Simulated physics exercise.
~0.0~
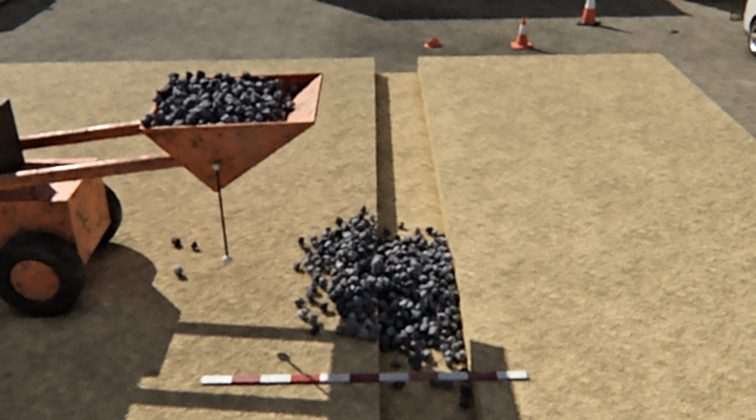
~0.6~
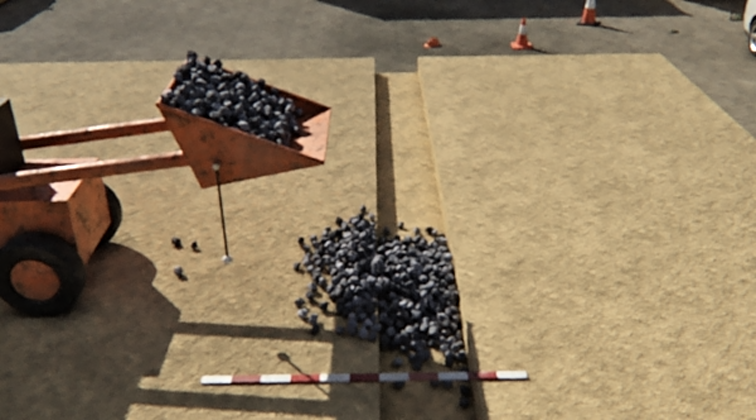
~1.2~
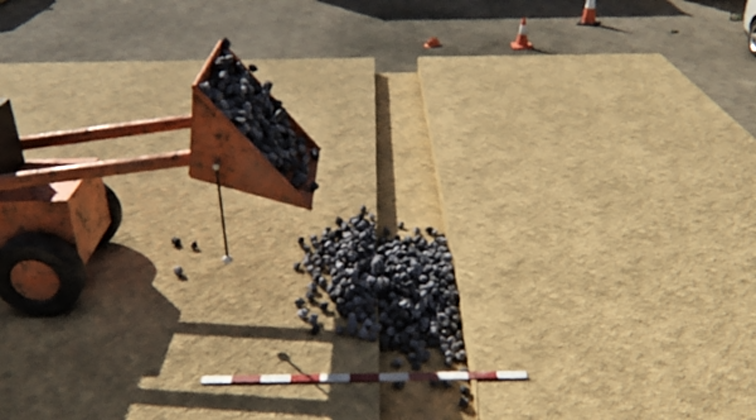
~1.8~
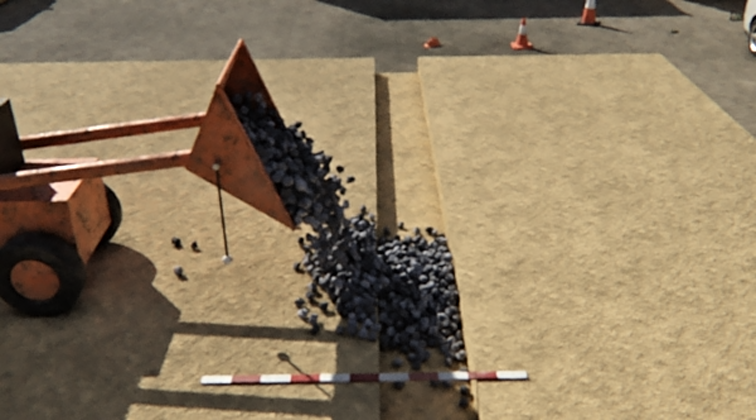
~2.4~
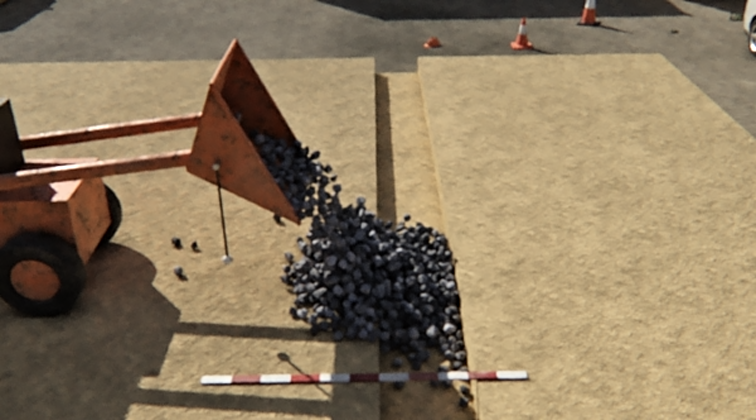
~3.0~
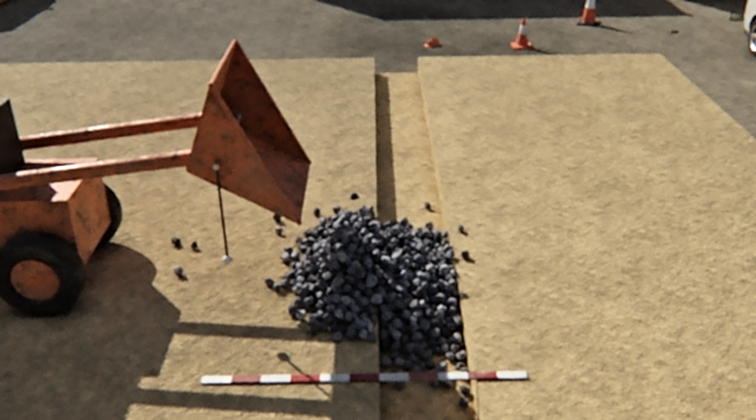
An orange loader tips its bucket and pours dark stones onto the pile beside a trench, emptying completely.
